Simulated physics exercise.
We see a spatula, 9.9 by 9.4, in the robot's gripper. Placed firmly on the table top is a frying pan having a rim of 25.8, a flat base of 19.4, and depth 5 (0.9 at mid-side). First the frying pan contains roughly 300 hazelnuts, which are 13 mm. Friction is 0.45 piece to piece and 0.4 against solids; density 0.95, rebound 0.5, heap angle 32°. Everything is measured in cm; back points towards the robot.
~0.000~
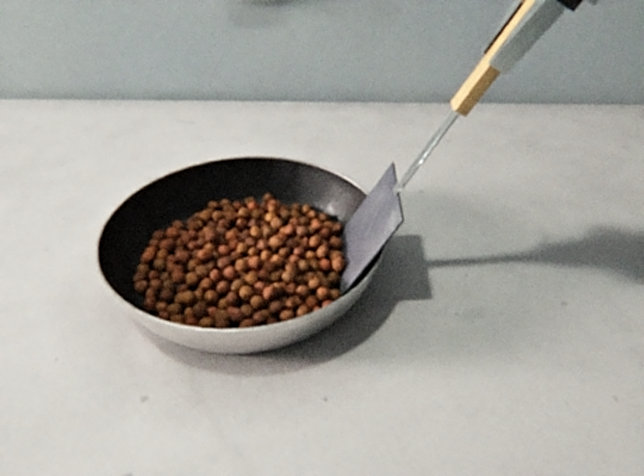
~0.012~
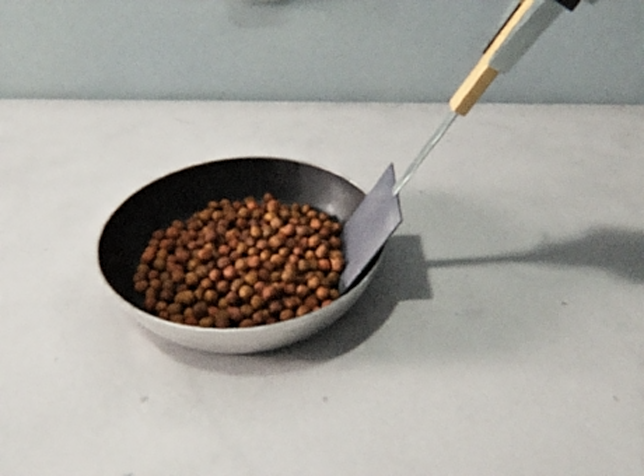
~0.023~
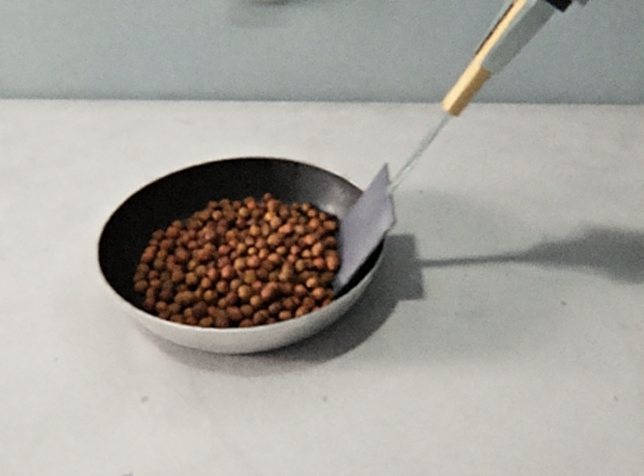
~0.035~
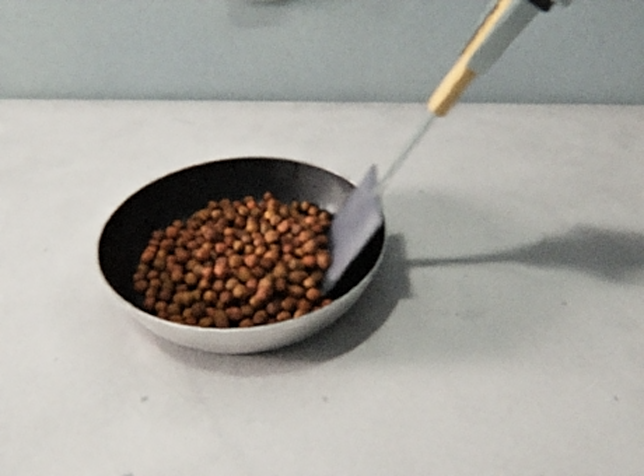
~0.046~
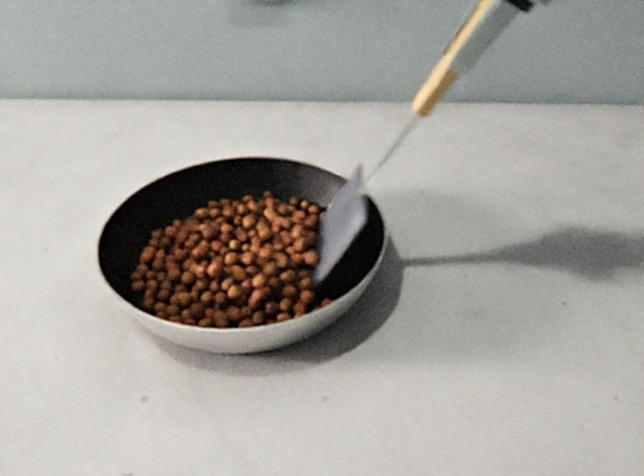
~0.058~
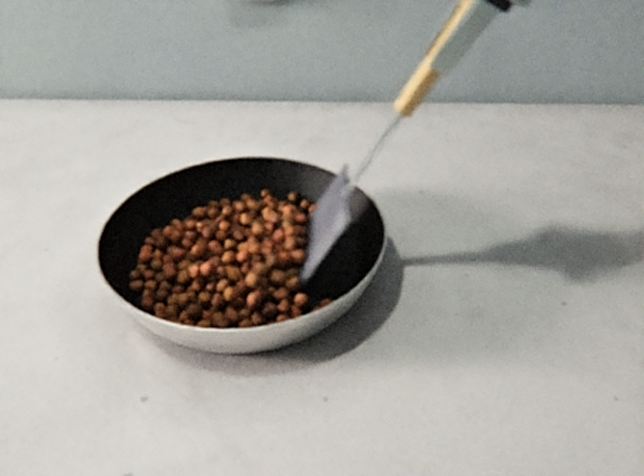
We see a dark-lined frying pan of hazelnuts on a pale table top, with a spatula held by a robot's gripper at its right side. The spatula moves left inside the pan, pushing the nearest nuts slightly leftward.
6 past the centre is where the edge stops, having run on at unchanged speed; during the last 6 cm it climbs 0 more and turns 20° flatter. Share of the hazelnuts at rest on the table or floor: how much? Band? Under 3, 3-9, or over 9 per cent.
Under 3 per cent.
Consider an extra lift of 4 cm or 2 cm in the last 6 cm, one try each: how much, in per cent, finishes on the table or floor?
Roughly 15 % and then 5 %.
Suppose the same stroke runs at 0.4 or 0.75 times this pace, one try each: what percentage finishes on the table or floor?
Roughly 0 percent for the first try, 0 percent for the second.
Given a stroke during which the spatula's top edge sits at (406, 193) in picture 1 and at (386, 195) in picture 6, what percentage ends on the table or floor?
Roughly 0 %.
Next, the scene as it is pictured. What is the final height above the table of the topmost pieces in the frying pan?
Some 5.5 cm above the table.
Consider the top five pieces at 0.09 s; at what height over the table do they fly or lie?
5 cm or so.
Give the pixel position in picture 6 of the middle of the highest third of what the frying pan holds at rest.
Pixel estimate: About (154, 243).
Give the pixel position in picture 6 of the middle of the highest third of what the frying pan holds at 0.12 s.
Centre: Approx. (216, 245) in the last view.
After 0.09 s, sloping 61°, highest piece 5 above the table; 298 in the frying pan.
After 0.12 s, sloping 54°, highest piece 7 above the table; 298 in the frying pan.
After 0.33 s, sloping 41°, highest piece 5 above the table; 297 in the frying pan, 1 on the blade or in flight.
After 1.38 s, sloping 41°, highest piece 5 above the table; 297 in the frying pan, 1 on the table or floor.
In the end, 297 in the frying pan, 1 on the table or floor. That is 0 % on the table or floor.
